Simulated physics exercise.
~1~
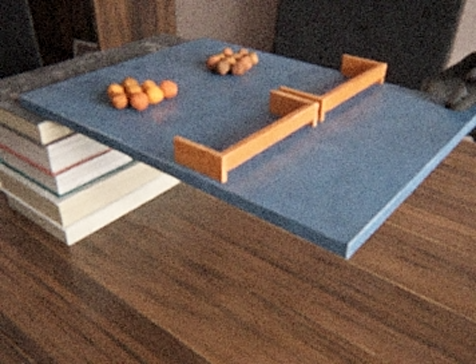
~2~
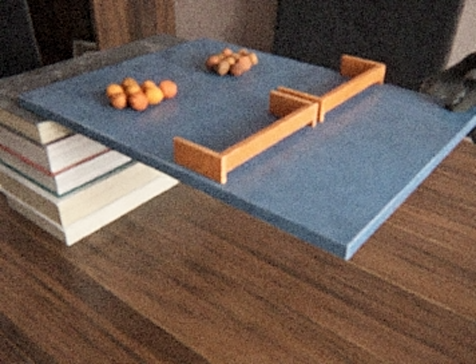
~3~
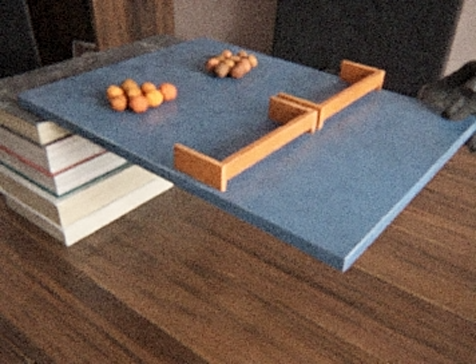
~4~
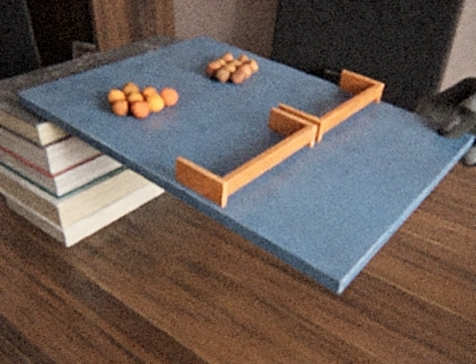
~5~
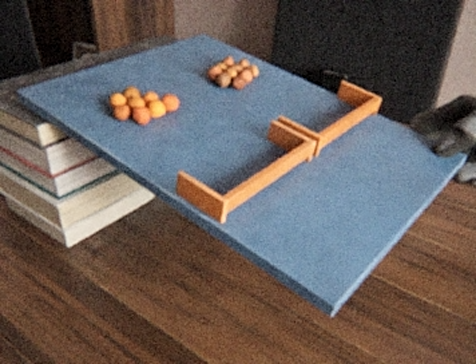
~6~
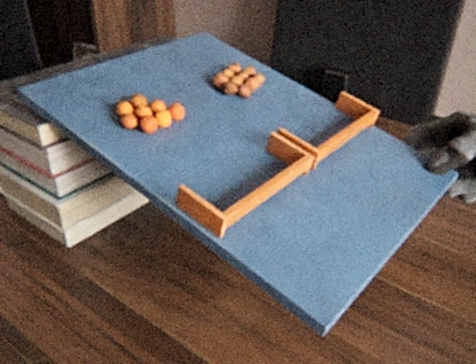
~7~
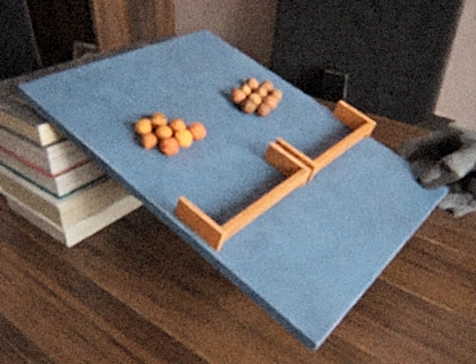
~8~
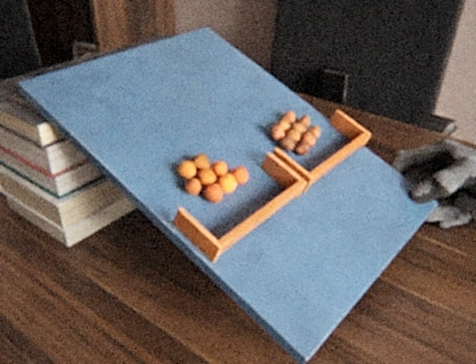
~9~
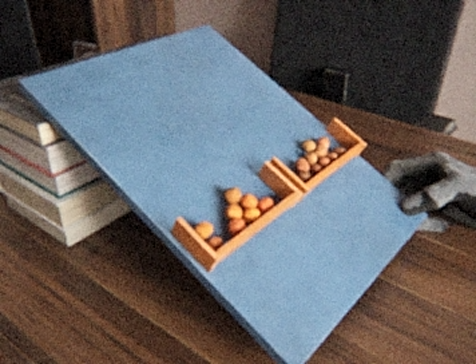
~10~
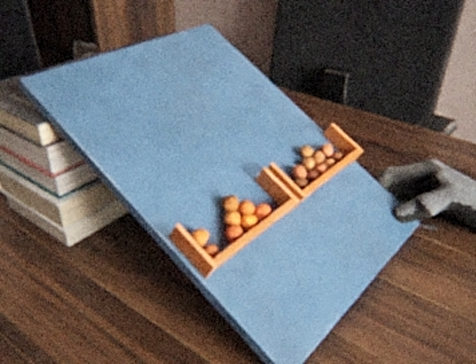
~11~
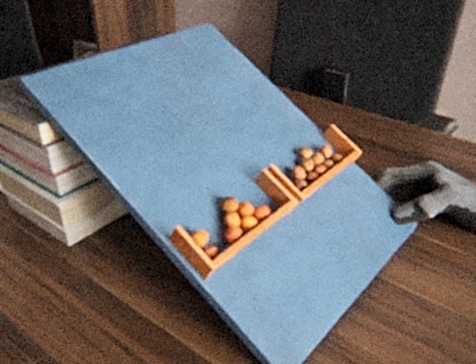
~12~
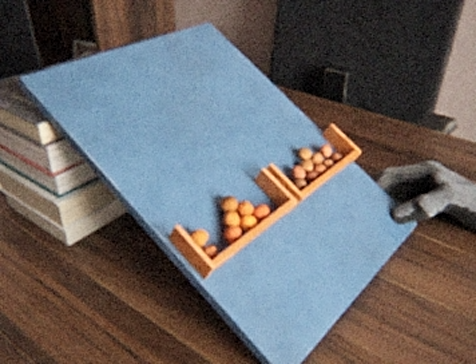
On a wooden table, a gray hand lowered the right end of a blue board propped on stacked books, and two clusters of small orange and brownish balls slid down the slope until they bunched up behind the orange strips and stayed there.
